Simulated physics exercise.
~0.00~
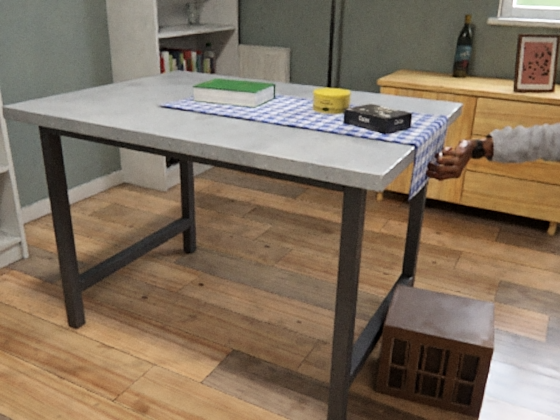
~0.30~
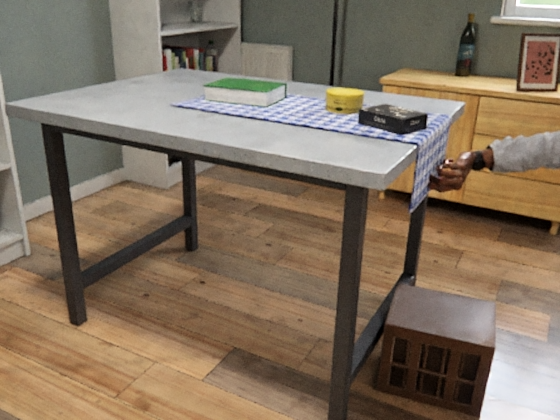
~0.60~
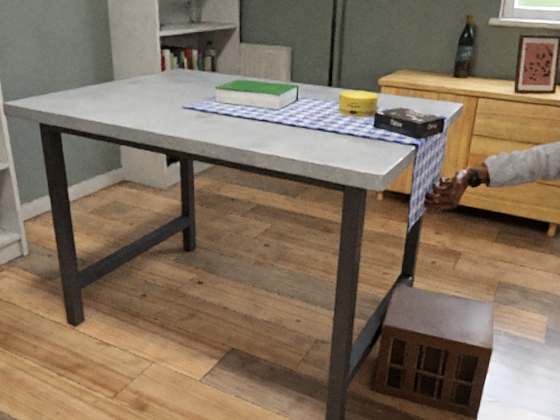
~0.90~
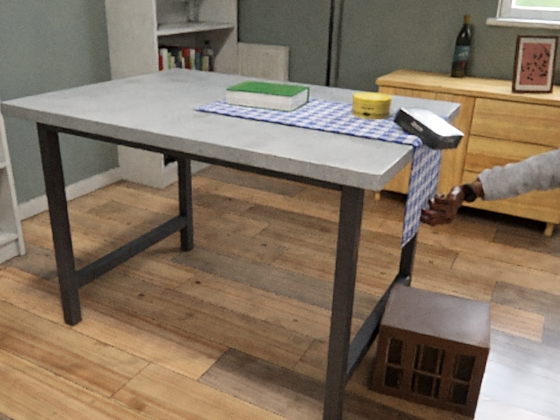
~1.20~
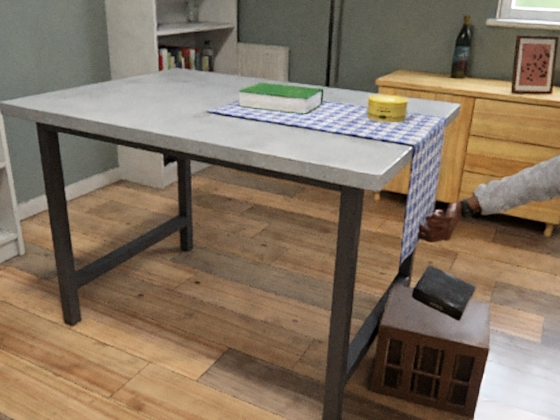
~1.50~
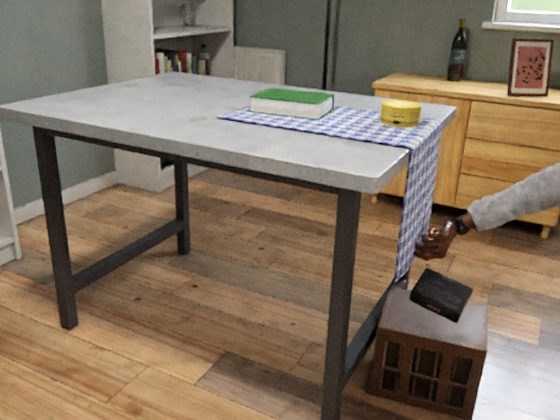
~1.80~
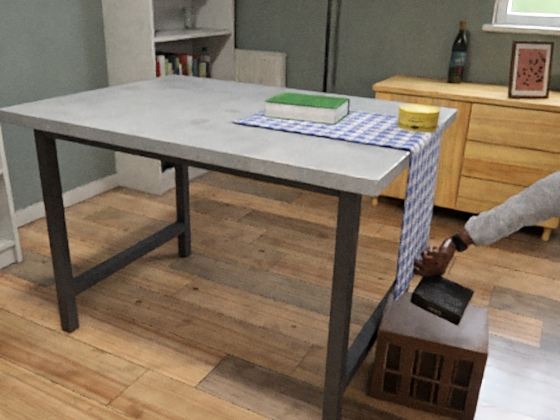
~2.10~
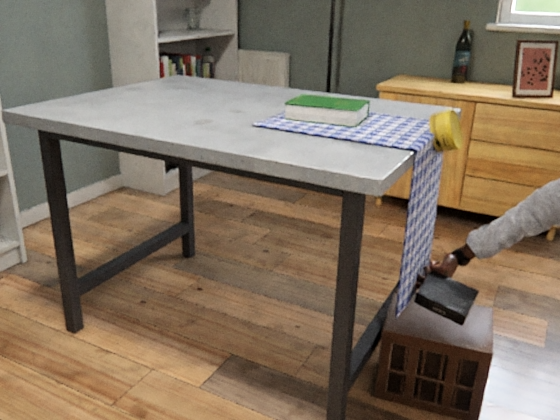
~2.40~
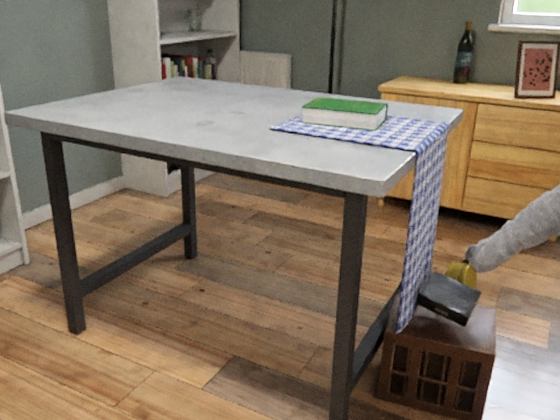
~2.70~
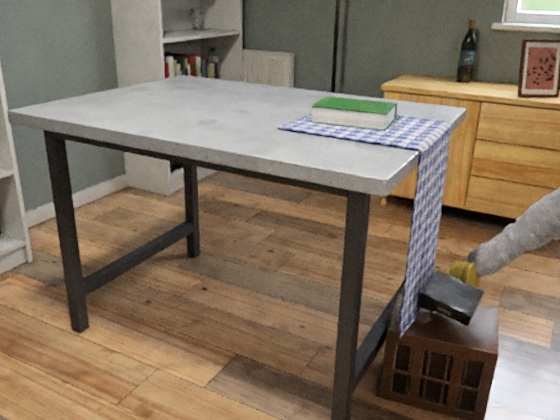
Hand pulling a checked blue cloth down off a table, tipping a black packet, then a yellow tub, over the edge.
